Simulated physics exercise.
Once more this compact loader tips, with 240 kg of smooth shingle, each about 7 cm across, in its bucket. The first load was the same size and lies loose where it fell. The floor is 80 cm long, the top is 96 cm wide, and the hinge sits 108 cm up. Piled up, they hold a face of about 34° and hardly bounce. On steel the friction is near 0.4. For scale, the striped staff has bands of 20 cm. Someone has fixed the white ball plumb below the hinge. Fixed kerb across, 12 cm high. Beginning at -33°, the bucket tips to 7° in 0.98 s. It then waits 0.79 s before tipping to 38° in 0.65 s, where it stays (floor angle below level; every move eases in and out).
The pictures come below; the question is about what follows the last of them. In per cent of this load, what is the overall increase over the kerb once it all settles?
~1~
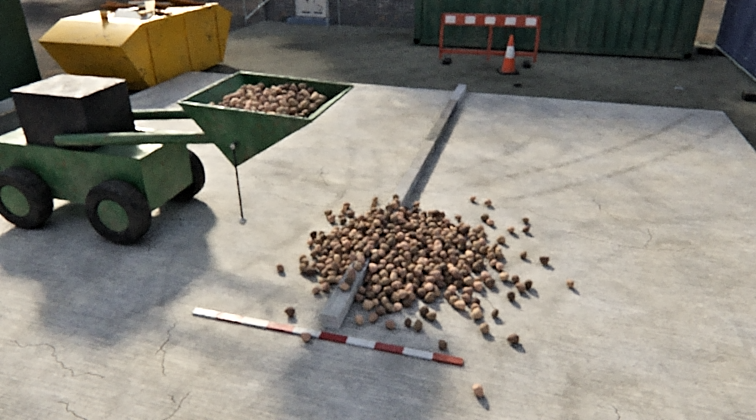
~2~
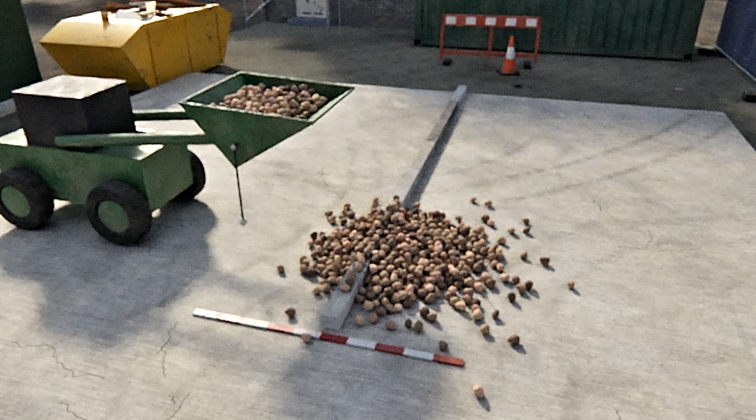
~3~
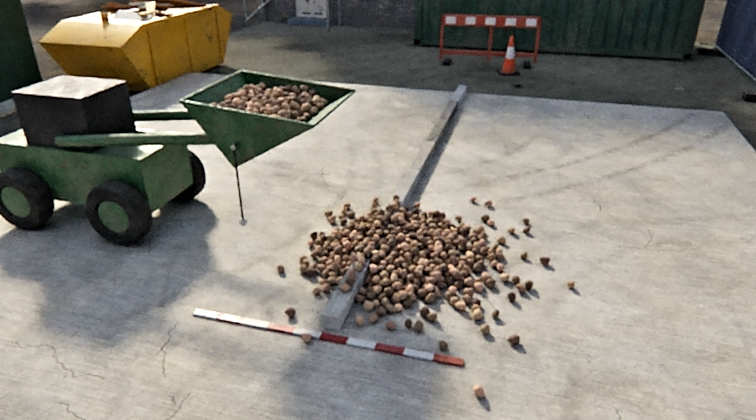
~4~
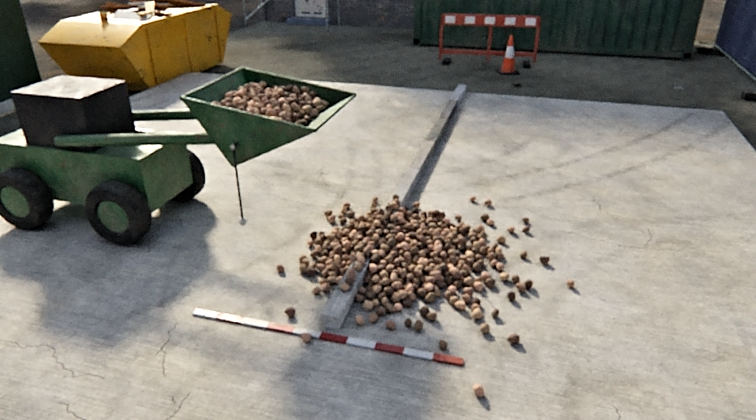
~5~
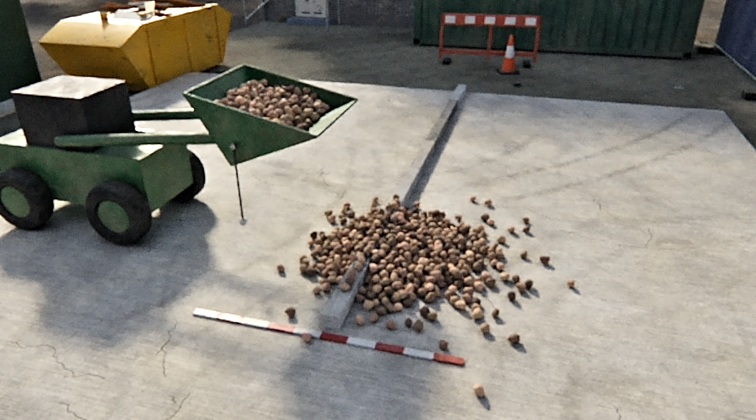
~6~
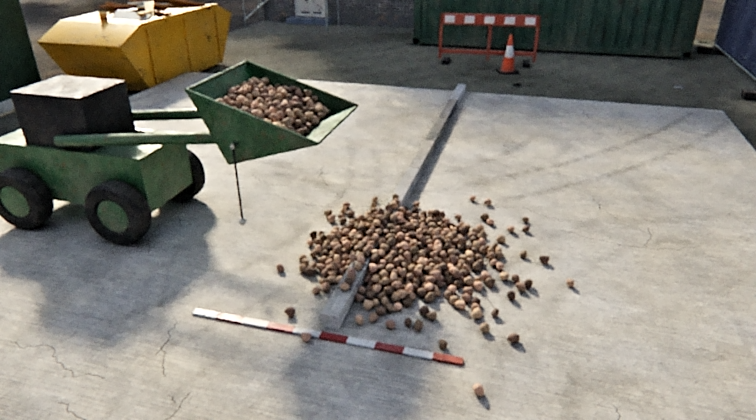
19 out of 100, about.
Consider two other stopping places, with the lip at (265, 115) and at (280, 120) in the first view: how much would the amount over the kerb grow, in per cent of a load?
Near 0 in a hundred first, near 0 in a hundred second.
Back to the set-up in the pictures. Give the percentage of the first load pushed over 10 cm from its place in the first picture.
Estimate: 5 %, roughly.
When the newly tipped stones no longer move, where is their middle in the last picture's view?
The centre sits about (350, 236).
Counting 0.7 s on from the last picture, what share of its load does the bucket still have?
About 100 percent is still in there.
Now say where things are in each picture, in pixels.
In the first picture, the bucket is at -33°, its lip at (312, 121); the top of the load is at (262, 94). The earlier load is highest near (372, 233), 17 cm above ground level, 28 % on this side of the kerb, 72 % over the kerb.
In the second picture, the bucket is at -32°, its lip at (313, 123); the top of the load is at (260, 94).
In the third picture, the bucket is at -30°, its lip at (314, 126); the top of the load is at (256, 94).
In the fourth picture, the bucket is at -27°, its lip at (315, 131); the top of the load is at (249, 93).
In the fifth picture, the bucket is at -23°, its lip at (317, 137); the top of the load is at (247, 89).
The sixth picture shows lip at (318, 144), floor tilted -18°, highest stones at (249, 86).
Then, 0.3 s after the last picture the floor is at 1°; in per cent of one load, 100 in the bucket, 28 on this side of the kerb, 72 over the kerb; the foremost stones are at (532, 266).
Then, 0.7 s after the last picture the floor is at 7°; in per cent of one load, 100 in the bucket, 28 on this side of the kerb, 72 over the kerb; the foremost stones are at (532, 266).
Then, 2.5 s after the last picture the floor is at 38°; in per cent of one load, 4 in the bucket, 116 on this side of the kerb, 81 over the kerb; the foremost stones are at (532, 266).
Then, 4.9 s after the last picture the floor is at 38°; in per cent of one load, 0 in the bucket, 109 on this side of the kerb, 91 over the kerb; the foremost stones are at (532, 266). Net gain over the kerb, 19.
